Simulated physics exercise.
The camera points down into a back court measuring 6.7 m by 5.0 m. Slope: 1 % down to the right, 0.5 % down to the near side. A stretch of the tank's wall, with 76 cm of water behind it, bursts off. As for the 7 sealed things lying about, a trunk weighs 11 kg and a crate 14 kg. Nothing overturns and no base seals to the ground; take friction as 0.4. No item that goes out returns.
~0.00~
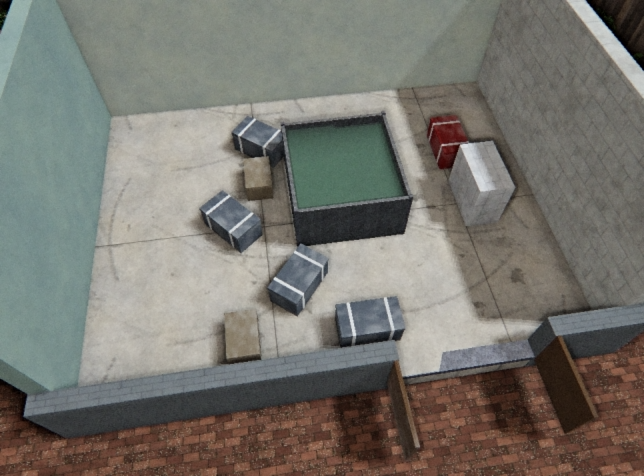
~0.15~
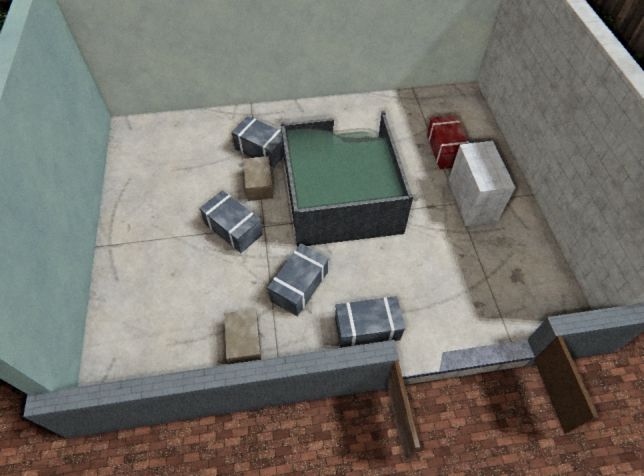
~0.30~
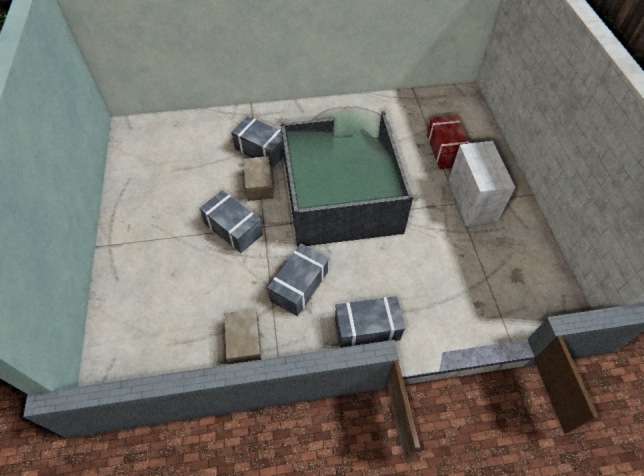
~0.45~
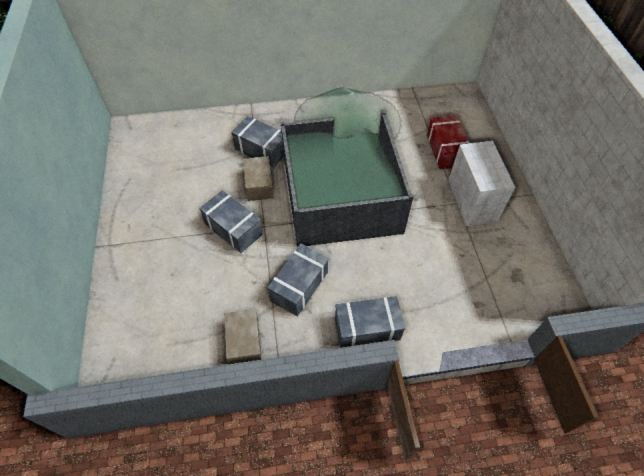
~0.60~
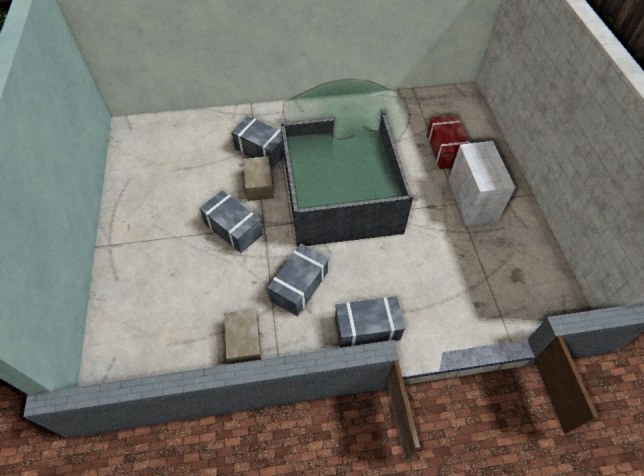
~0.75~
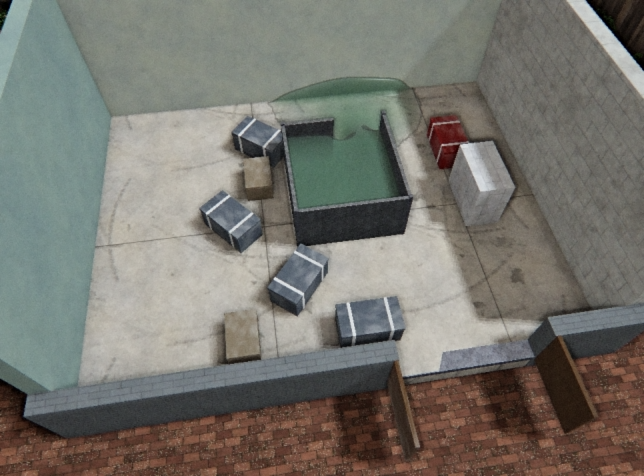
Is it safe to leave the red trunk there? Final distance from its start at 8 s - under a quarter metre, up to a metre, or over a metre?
My money says it makes a small move.
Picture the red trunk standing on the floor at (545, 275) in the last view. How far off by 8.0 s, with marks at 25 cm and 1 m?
By that time it is swept a long way.
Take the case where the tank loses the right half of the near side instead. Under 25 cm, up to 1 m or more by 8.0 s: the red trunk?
From there, the red trunk remains planted.
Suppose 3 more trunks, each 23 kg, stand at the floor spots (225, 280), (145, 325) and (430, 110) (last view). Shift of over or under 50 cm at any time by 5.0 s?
The first one ends up inside that, the second inside that, the third beyond that.
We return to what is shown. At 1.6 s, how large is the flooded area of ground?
Some 9.0 m2 of it.
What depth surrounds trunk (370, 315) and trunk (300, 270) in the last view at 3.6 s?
First roughly 0 cm, second roughly 0 cm.
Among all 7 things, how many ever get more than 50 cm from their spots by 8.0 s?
Result: 3.
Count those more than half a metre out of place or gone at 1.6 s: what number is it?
At that moment it comes to 0.
After 1.6 s the red trunk is near (451, 133), 0.0 m from its start, aground; 0 of 7 are out; 0 afloat.
After 3.6 s the red trunk is near (436, 133), 0.2 m from its start, aground; 0 of 7 are out; 0 afloat.
After 5.6 s the red trunk is near (413, 123), 0.6 m from its start, afloat; 0 of 7 are out; 1 afloat.
After 8.0 s the red trunk is near (446, 116), 0.4 m from its start, afloat; 0 of 7 are out; 5 afloat.
